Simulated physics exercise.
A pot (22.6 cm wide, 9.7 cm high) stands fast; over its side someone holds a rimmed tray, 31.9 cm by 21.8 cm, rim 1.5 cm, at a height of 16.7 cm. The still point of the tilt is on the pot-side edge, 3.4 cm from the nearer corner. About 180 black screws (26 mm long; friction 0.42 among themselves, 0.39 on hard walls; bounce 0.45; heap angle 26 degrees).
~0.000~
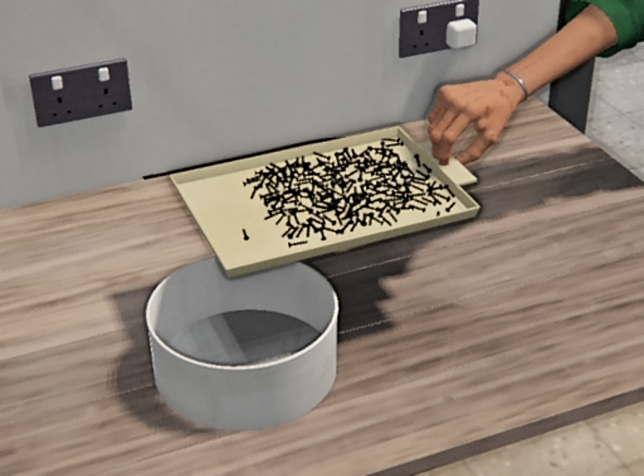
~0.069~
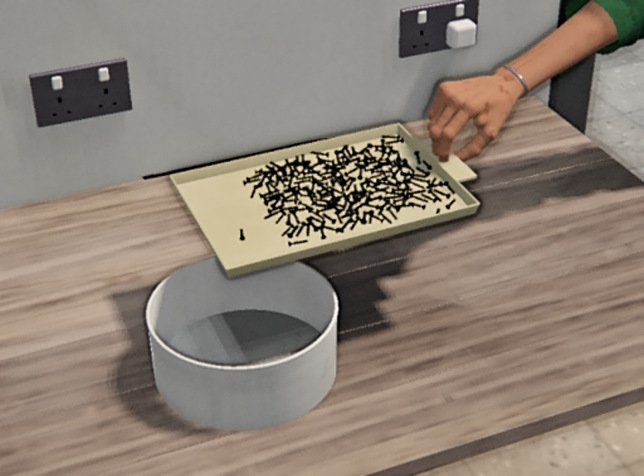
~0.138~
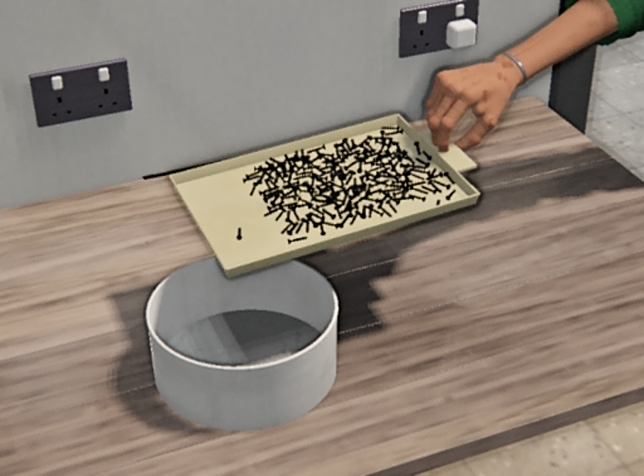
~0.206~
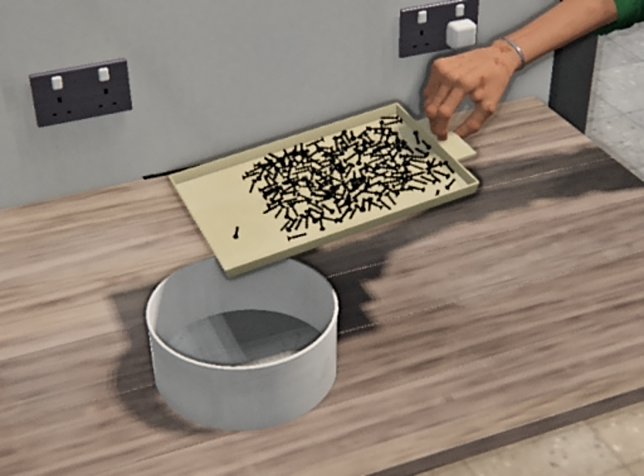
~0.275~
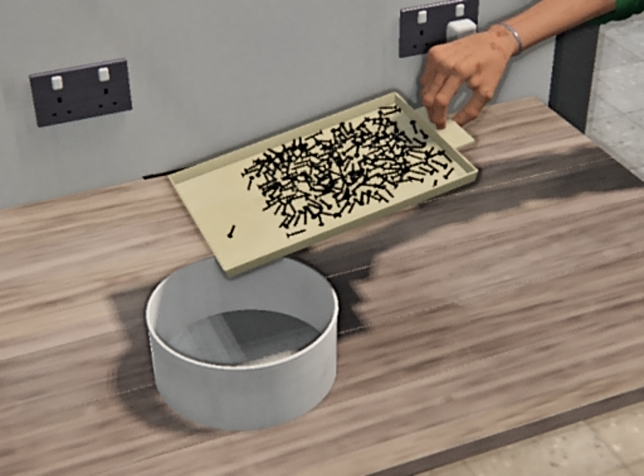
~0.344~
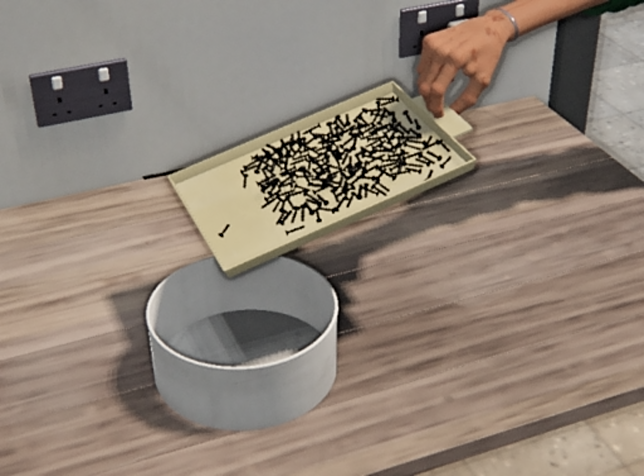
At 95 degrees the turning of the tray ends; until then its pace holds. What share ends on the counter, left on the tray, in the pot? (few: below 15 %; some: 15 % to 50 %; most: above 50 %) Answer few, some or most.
Counter some, tray few, pot most.
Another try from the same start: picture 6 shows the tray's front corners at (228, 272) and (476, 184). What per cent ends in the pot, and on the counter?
Pot 95, counter 5.
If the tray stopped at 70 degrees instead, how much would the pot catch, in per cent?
In that case some 30 per cent.
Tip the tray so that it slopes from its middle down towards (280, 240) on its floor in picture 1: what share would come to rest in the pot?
Some 100 per cent.
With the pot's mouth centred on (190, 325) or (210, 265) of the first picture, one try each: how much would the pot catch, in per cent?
Some 55 and 90 per cent.
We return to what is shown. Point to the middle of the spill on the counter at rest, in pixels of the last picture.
At about (153, 316).
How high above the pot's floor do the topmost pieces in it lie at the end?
Some 2.0 cm.
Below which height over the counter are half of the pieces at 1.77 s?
About 12 cm.
After 1.20 s, tilt 51 degrees; the tray holds 85 %, the pot 5 %.
After 1.77 s, tilt 76 degrees; the tray holds 50 %, the pot 30 %.
Then, at 2.40 s, tilt 95 degrees; the tray holds 0 %, the pot 60 %.
At rest (3.1 s), counter 40 %, tray 0 %, pot 60 %.
